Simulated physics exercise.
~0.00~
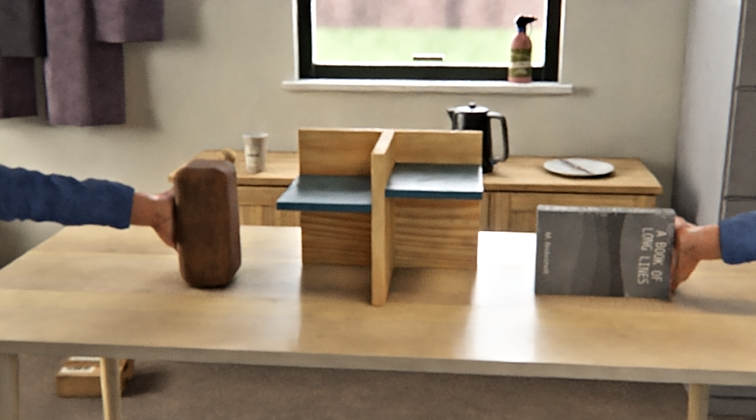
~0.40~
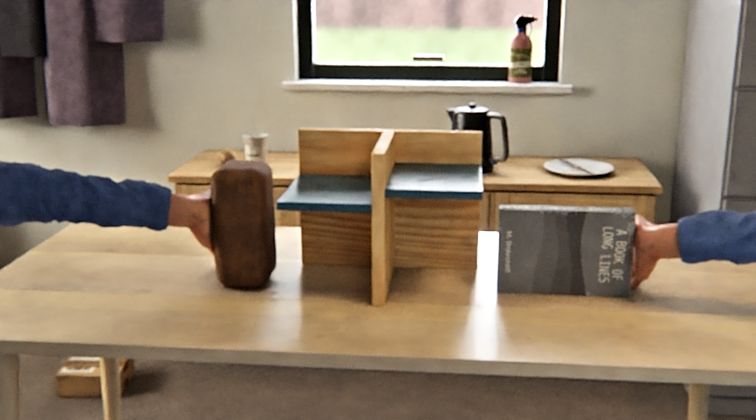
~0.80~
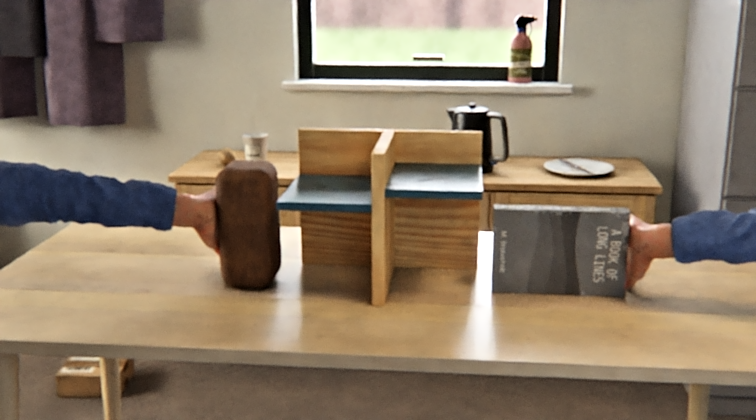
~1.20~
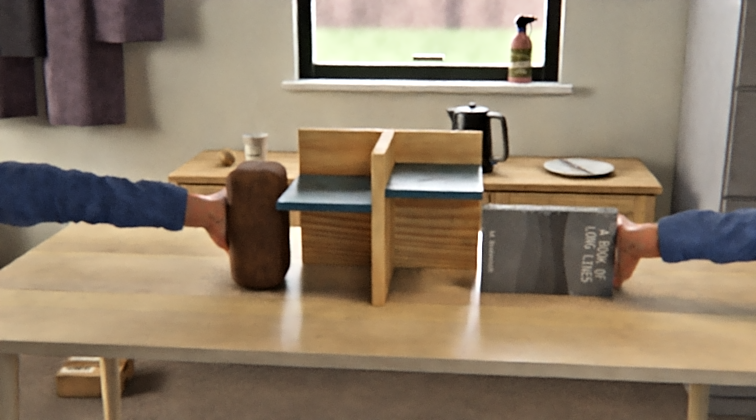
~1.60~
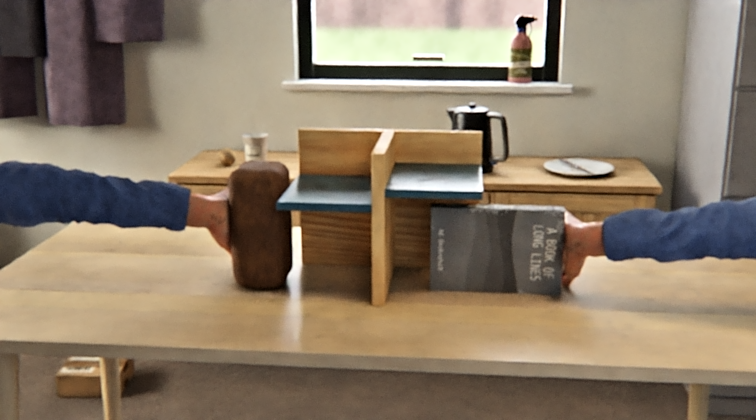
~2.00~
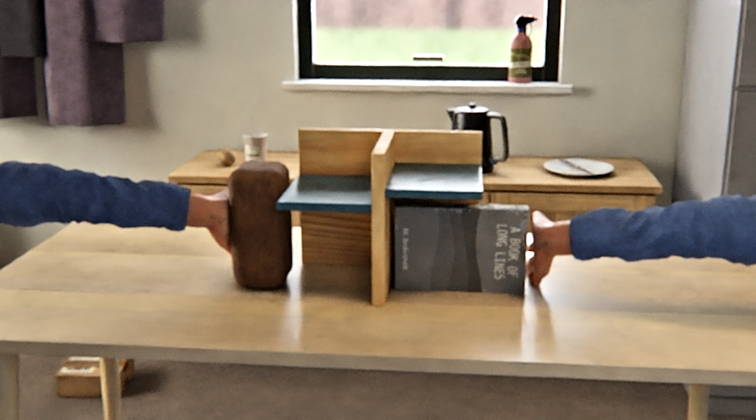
A brown loaf and a grey book lying on its side are pushed by two blue-sleeved arms across a pale wooden table, seen from the front by a still camera. Between them stands a wooden stand with a blue shelf on each side of an upright divider, with a window and a sideboard behind. The loaf moves right from the left while the book moves left from the right. The loaf stops at the edge of the left shelf, too tall to go under. The book keeps sliding beneath the right shelf and ends close to the divider, while the loaf remains outside.
